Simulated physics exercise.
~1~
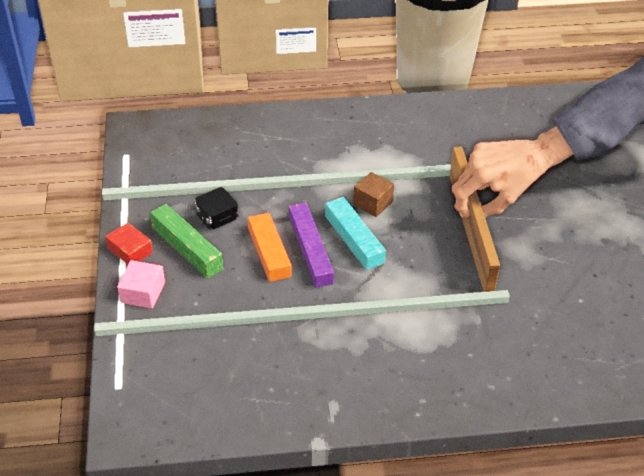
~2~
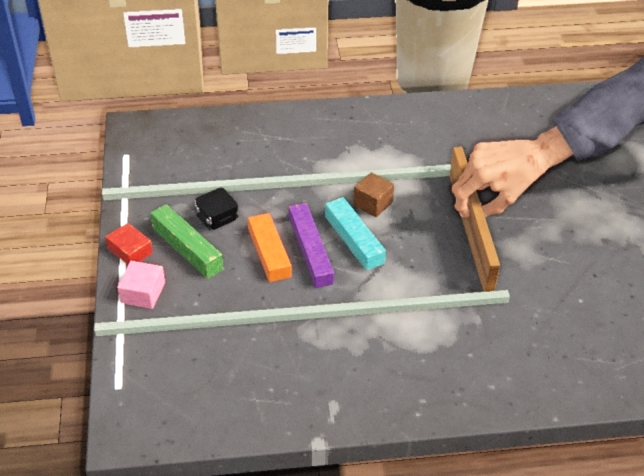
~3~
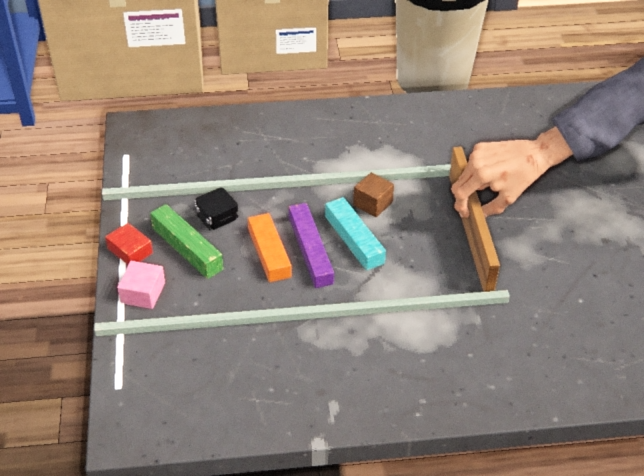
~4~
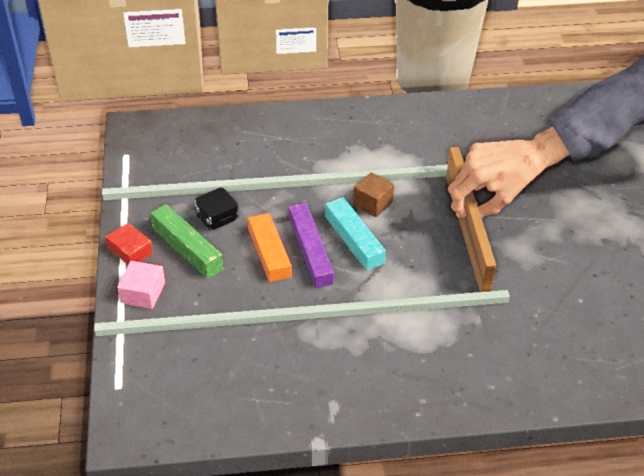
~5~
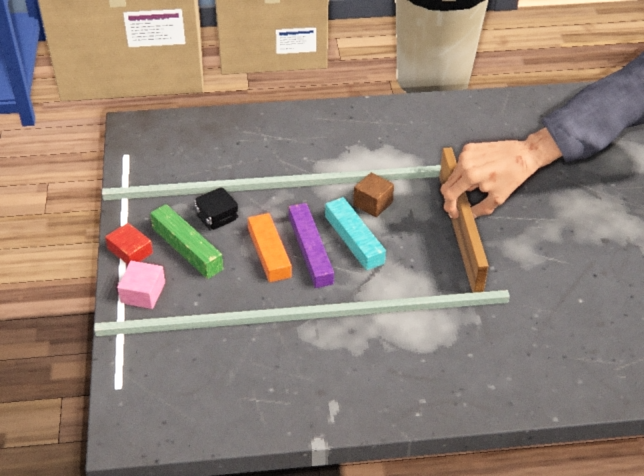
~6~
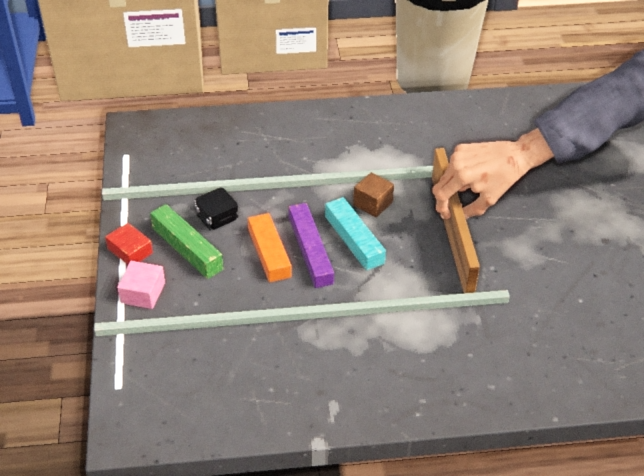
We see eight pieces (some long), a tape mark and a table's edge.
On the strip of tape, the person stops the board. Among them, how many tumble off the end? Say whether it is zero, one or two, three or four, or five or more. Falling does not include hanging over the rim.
Band: Five and up.
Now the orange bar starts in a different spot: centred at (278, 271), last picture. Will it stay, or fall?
Result: It comes off.
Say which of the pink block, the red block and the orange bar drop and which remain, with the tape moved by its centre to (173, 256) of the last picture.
Starting with the pink block, it ends up falling, then the red block ends up falling, then the orange bar keeps its place.
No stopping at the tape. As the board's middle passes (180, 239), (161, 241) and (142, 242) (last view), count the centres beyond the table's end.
It comes out as 2, then 3, then 5.
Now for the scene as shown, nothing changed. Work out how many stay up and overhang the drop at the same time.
That adds up to 1.
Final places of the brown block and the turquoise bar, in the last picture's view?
In the last picture the brown block sits around (108, 203) and the turquoise bar around (111, 247).
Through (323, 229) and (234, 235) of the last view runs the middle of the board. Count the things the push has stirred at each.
The counts are 4 and 8.
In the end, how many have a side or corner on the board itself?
2 in contact.
Soon after, none off yet; red block at rest near (129, 245); pink block at rest near (142, 285); green bar at rest near (186, 241).
At rest, the number that fall off is five or more; fallen, purple bar, orange bar, black case, green bar, pink block and red block.
